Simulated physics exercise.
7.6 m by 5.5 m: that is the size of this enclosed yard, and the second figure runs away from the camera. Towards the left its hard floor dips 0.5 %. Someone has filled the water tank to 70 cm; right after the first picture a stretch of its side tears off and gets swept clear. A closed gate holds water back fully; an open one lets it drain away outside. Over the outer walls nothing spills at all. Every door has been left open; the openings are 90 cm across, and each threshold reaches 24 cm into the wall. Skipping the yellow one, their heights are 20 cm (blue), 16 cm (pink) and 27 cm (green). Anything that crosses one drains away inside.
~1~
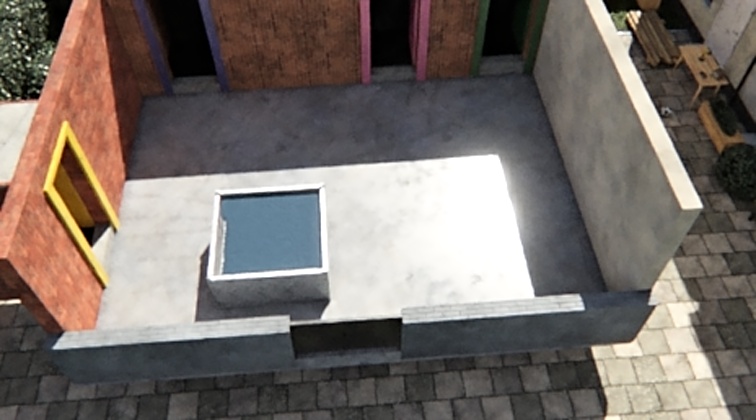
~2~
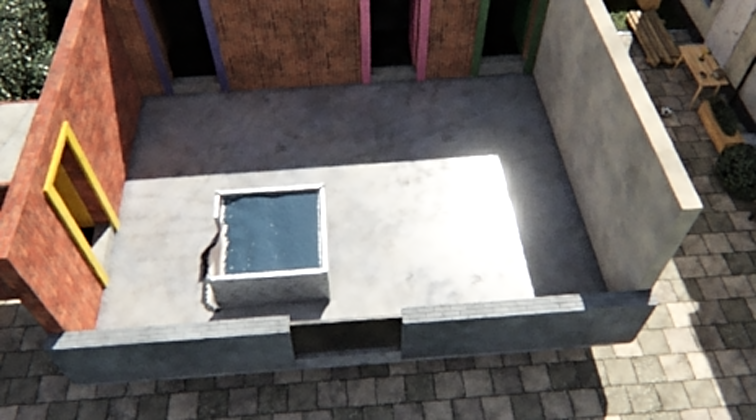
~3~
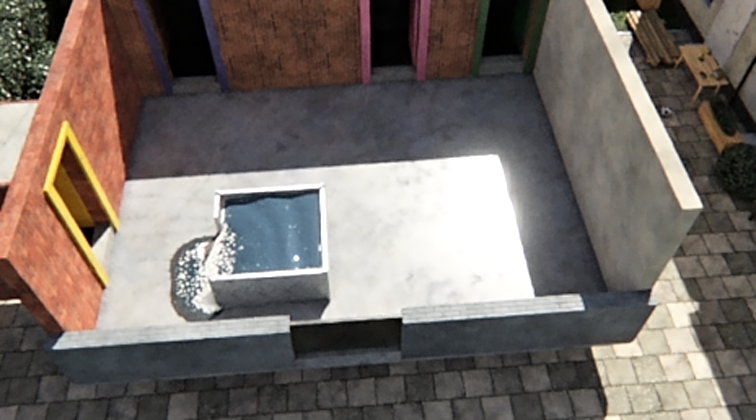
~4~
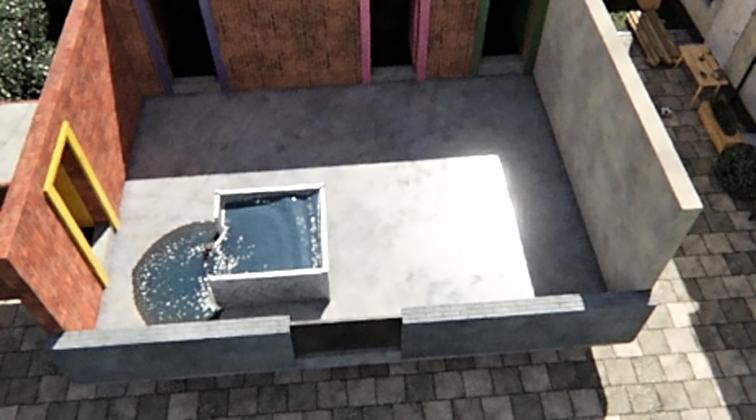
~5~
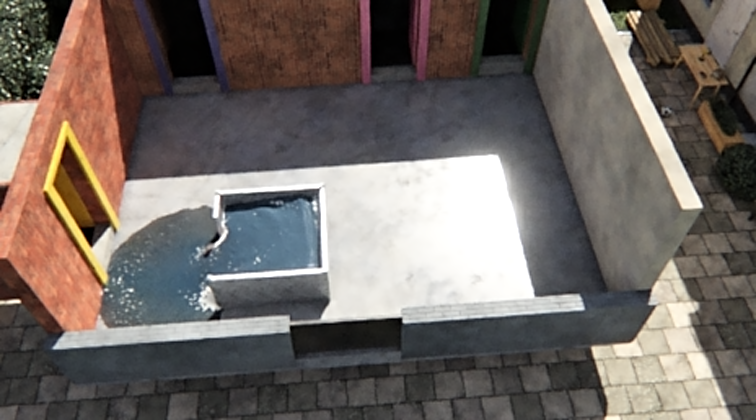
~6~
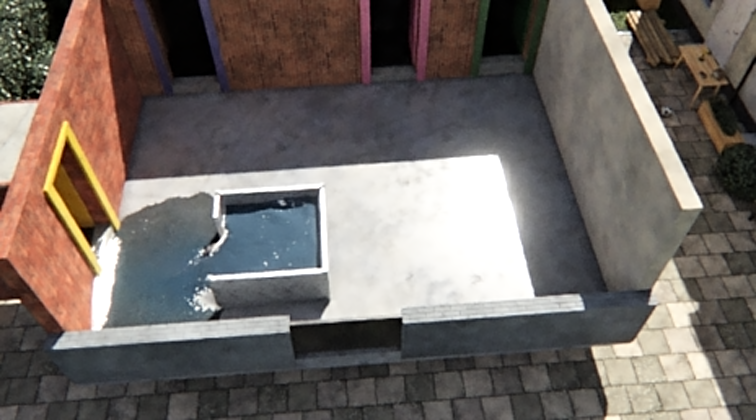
A walled yard with a smooth grey floor is seen from high above, the camera still. A square, pale-rimmed tank of dark blue water stands left of centre, with a yellow-framed doorway in the red brick wall at left and purple, pink and green doorframes at the back. The tank's left side breaks open, and foaming water pours out, fanning leftward across the floor to the yellow doorway.
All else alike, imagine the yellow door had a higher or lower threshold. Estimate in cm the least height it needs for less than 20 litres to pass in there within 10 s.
I would say 28 cm.
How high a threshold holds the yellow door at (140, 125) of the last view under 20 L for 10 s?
Something near 8.5 cm.
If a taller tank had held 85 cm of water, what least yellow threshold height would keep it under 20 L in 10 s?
It would take a step of about 35 cm.
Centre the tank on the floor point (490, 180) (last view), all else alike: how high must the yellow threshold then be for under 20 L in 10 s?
In this case, 11.5 cm or so.
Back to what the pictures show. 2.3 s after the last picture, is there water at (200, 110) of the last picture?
At that moment it's submerged.
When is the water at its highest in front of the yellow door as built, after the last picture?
At about 0.6 s.
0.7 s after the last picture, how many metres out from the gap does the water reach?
Around 3.2 m from the gap.
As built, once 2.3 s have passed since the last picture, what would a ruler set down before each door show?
Blue door 15 cm, yellow door 20 cm, pink door 0 cm, green door 0 cm.
Then, 0.7 s after the last picture water covers 15 % of the floor, deepest (50 cm) near (90, 360); 33 cm at the yellow door, 19 litres in over its 22 cm threshold.
Then, 2.3 s after the last picture water covers 30 % of the floor, deepest (22 cm) near (104, 294); 20 cm at the yellow door, 55 litres in over its 22 cm threshold.
Then, 9.3 s after the last picture water covers 95 % of the floor, deepest (8 cm) near (558, 180); 5 cm at the yellow door, 56 litres in over its 22 cm threshold.
At the yellow door as built, the water peaked near 33 cm, 0.7 s after the last picture.
With a threshold of 24.5 cm, 41 litres would have come in within the 10 s; with 33 cm, 5 litres. So under 20 litres takes about 28 cm.
